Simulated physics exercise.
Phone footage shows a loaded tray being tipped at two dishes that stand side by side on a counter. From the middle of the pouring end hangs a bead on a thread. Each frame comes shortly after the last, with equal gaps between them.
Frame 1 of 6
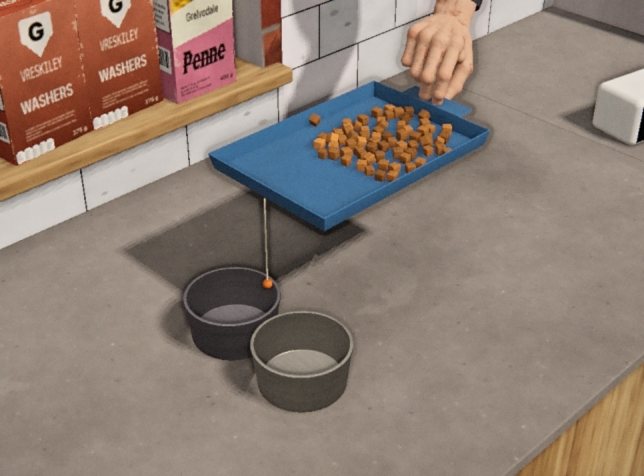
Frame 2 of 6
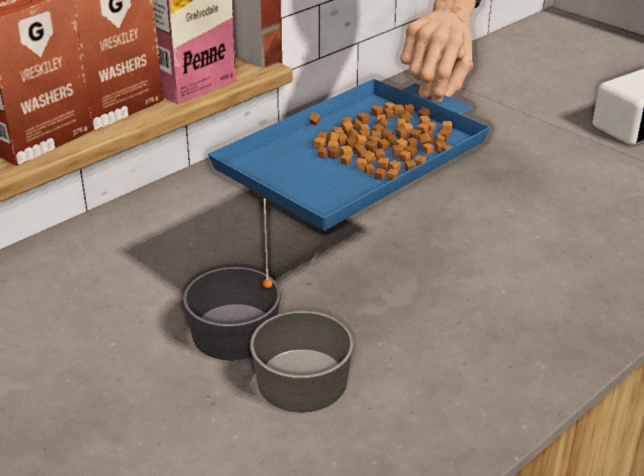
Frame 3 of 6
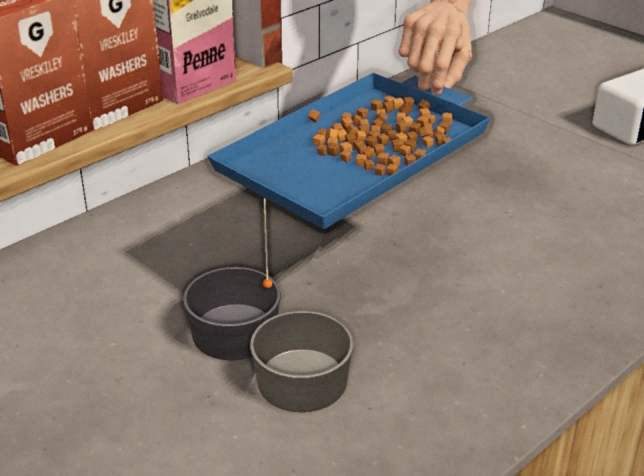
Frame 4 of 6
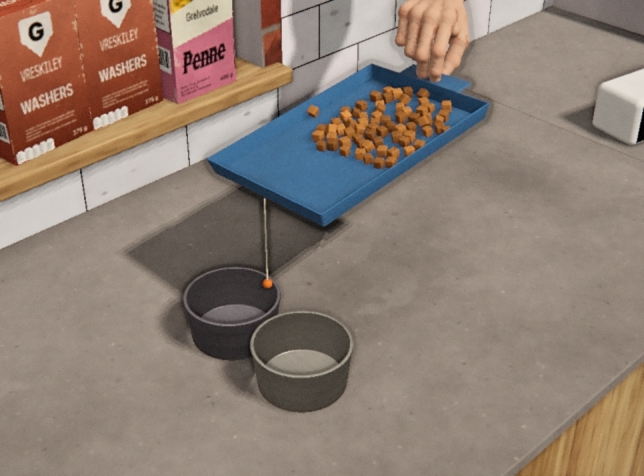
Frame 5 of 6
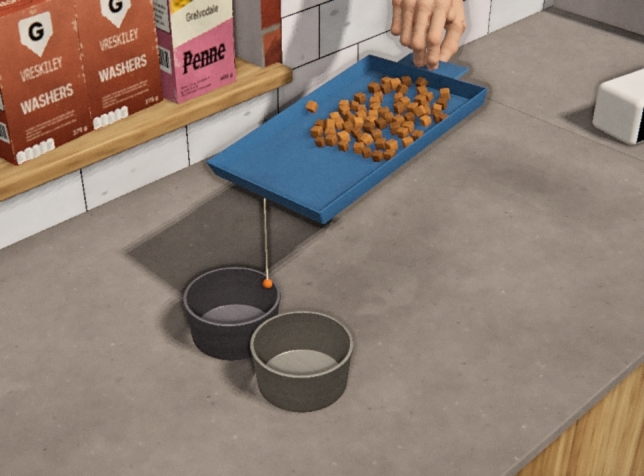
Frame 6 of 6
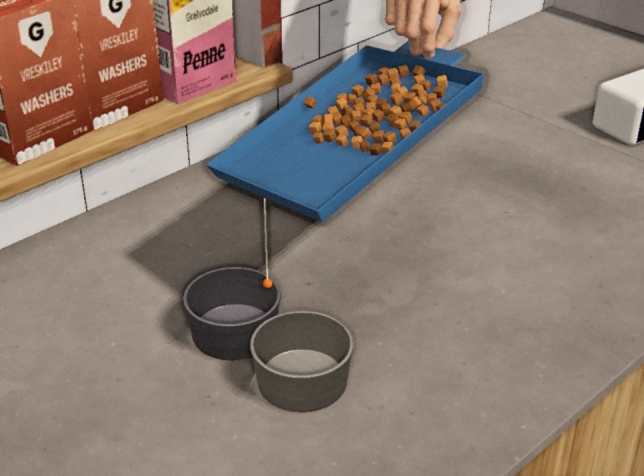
Blue tray of brown cubes tilting gradually as a hand raises its far end above two dark round dishes on a counter.
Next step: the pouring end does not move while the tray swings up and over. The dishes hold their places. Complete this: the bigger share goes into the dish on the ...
Left.
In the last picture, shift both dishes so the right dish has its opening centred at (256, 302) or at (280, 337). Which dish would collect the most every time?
Try 1: The left-side dish; try 2: The left-side dish.
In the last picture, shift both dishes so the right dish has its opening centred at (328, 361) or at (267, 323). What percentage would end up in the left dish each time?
Trial 1 10%, trial 2 80%.
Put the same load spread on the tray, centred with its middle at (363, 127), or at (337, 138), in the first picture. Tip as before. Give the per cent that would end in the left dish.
About 30 % and 20 %.
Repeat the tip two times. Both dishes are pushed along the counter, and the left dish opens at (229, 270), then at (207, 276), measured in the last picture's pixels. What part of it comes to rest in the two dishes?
About 70% and about 80%.
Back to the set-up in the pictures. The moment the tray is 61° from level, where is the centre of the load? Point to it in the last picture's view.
Somewhere about (242, 160).
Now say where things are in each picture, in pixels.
Corners of the pouring end (214, 153) and (324, 215), level; middle of the load (387, 137), brown sugar cubes; left dish (197, 331); right dish (265, 382); bead on its thread (267, 284), in the first picture.
Corners of the pouring end (214, 154) and (324, 214), level; middle of the load (387, 135), in the second picture.
Corners of the pouring end (213, 156) and (323, 213), tipped barely, lowest at the left corner; middle of the load (387, 130), in the third picture.
Corners of the pouring end (213, 158) and (322, 211), tipped a little, lowest at the left corner; middle of the load (386, 121), in the fourth picture.
Corners of the pouring end (212, 161) and (320, 209), tipped a little, lowest at the left corner; middle of the load (384, 113), in the fifth picture.
Corners of the pouring end (212, 163) and (318, 207), tipped clearly, lowest at the left corner; middle of the load (382, 105); left dish (197, 331); right dish (265, 382), in the sixth picture.
Just after the last frame, tray tipped steeply; the larger part on the tray; just a few outside both; about a tenth in the air.
A moment on, tray tipped right over; roughly two thirds on the tray; about a tenth in the left dish; roughly a quarter outside both.
Further on, tray tipped past a quarter turn; roughly a third in the left dish; roughly two thirds outside both.
When it is over, tray tipped past a quarter turn; not one in the right dish; roughly a third in the left dish; roughly two thirds outside both.
